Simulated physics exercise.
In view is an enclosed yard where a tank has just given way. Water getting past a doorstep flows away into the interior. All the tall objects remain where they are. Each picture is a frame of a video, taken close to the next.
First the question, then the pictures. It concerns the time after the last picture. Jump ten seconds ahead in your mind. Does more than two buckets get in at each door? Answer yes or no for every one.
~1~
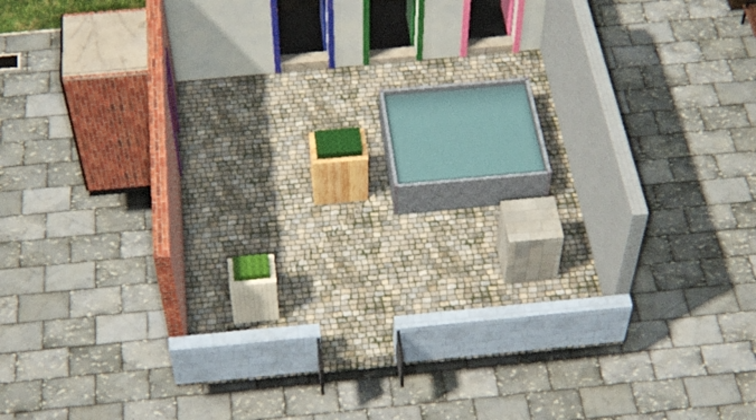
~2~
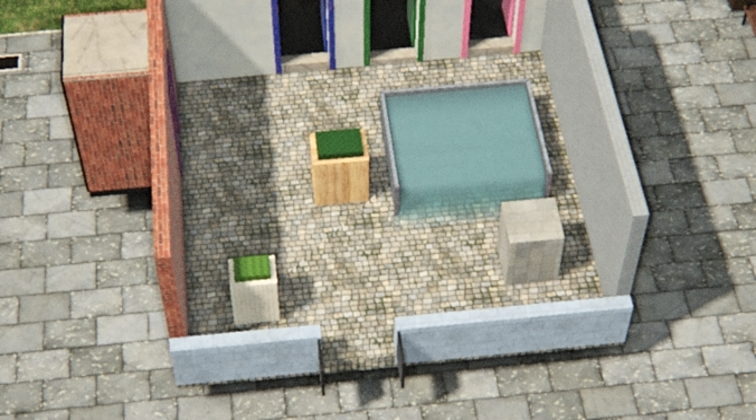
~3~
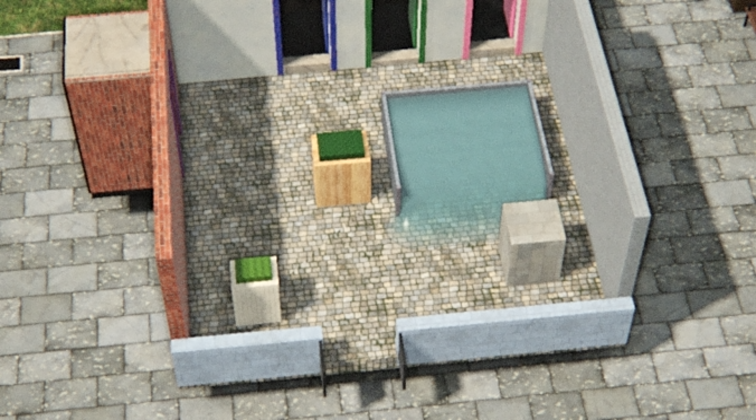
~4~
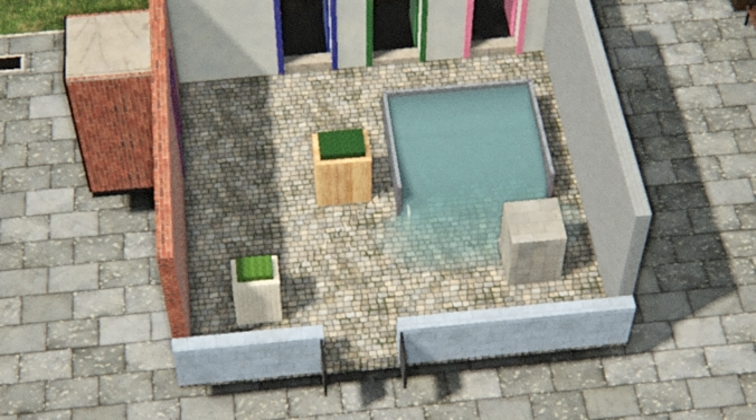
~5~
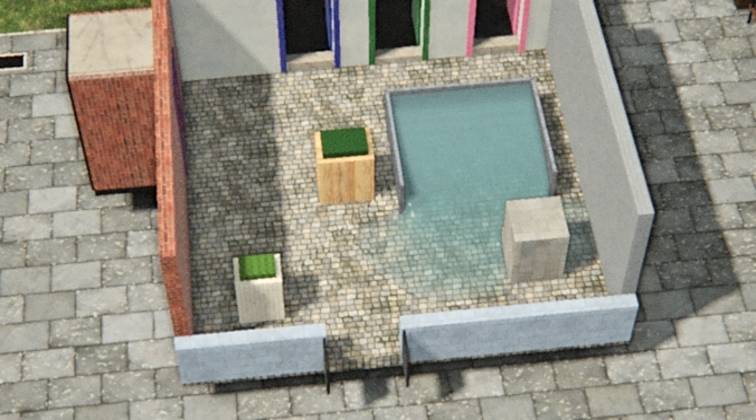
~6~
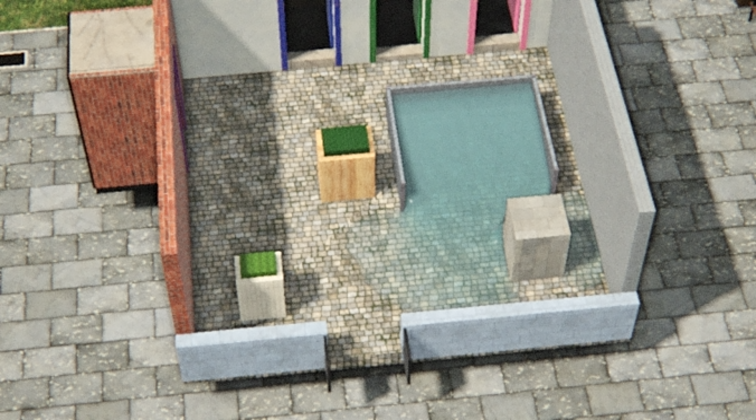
Green door: No, pink door: No, blue door: No, purple door: Yes.
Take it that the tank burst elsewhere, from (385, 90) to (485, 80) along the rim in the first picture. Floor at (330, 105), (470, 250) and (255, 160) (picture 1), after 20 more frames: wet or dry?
So: Wetted, then spared, then wetted.
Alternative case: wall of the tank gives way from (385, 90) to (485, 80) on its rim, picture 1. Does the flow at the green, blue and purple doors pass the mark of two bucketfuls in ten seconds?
The green door tops the limit; the blue door falls short; the purple door tops the limit.
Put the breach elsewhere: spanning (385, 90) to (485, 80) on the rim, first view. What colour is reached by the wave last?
Purple one.
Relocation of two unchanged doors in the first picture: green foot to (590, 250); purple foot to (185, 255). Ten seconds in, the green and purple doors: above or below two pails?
The green door gets past the limit, and the purple door gets past the limit as well.
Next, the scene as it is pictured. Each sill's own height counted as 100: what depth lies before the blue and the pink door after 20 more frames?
Depth ratios, approx.: 0 and 40 percent.
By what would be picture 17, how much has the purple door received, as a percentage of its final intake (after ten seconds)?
By then roughly 0 percent of the ten-second total is in.
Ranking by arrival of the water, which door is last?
It's the blue-painted one.
A moment on, water covers 30 % of the floor; the green door not reached, the pink door not reached, the blue door not reached, the purple door not reached.
Next, water covers 35 % of the floor; the green door not reached, the pink door not reached, the blue door not reached, the purple door not reached.
Then, water covers 50 % of the floor; the green door not reached, the pink door wet at the sill, nothing in, the blue door not reached, the purple door not reached.
Later, water covers 95 % of the floor; the green door wet at the sill, nothing in, the pink door wet at the sill, nothing in, the blue door not reached, the purple door wet at the sill, nothing in.
In the end, water covers 95 % of the floor; the green door wet at the sill, nothing in, the pink door wet at the sill, nothing in, the blue door wet at the sill, nothing in, the purple door over two buckets in.
